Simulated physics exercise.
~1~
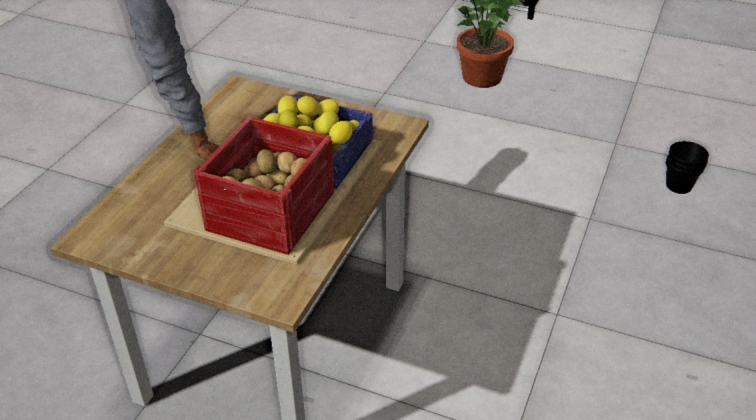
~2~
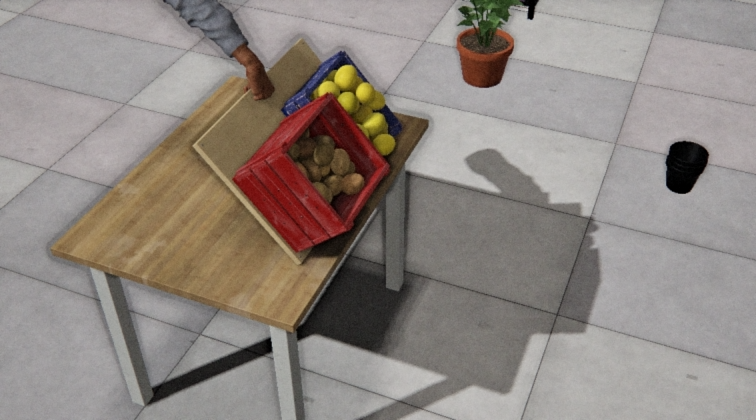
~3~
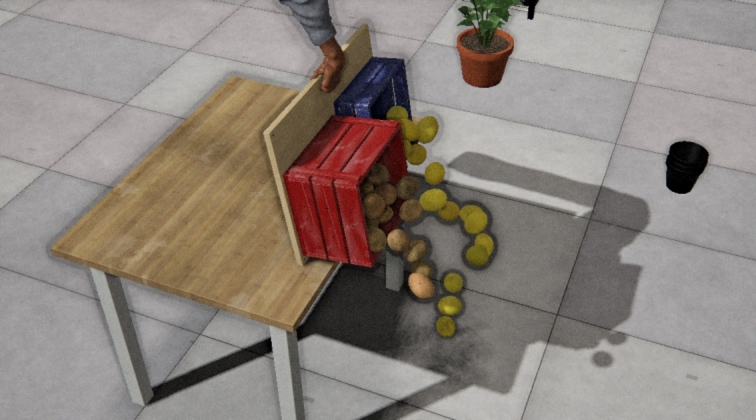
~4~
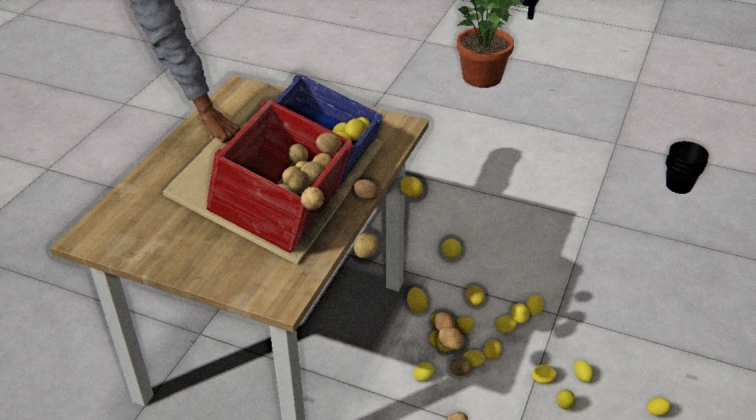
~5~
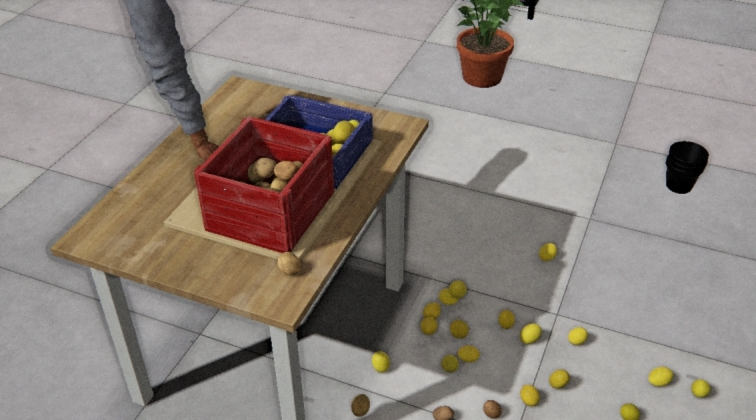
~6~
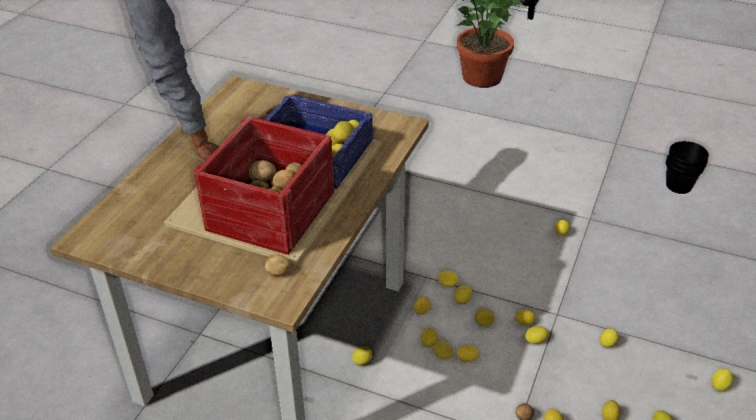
A hand tips a board of two crates rightward, spilling lemons and potatoes, then lowers it.
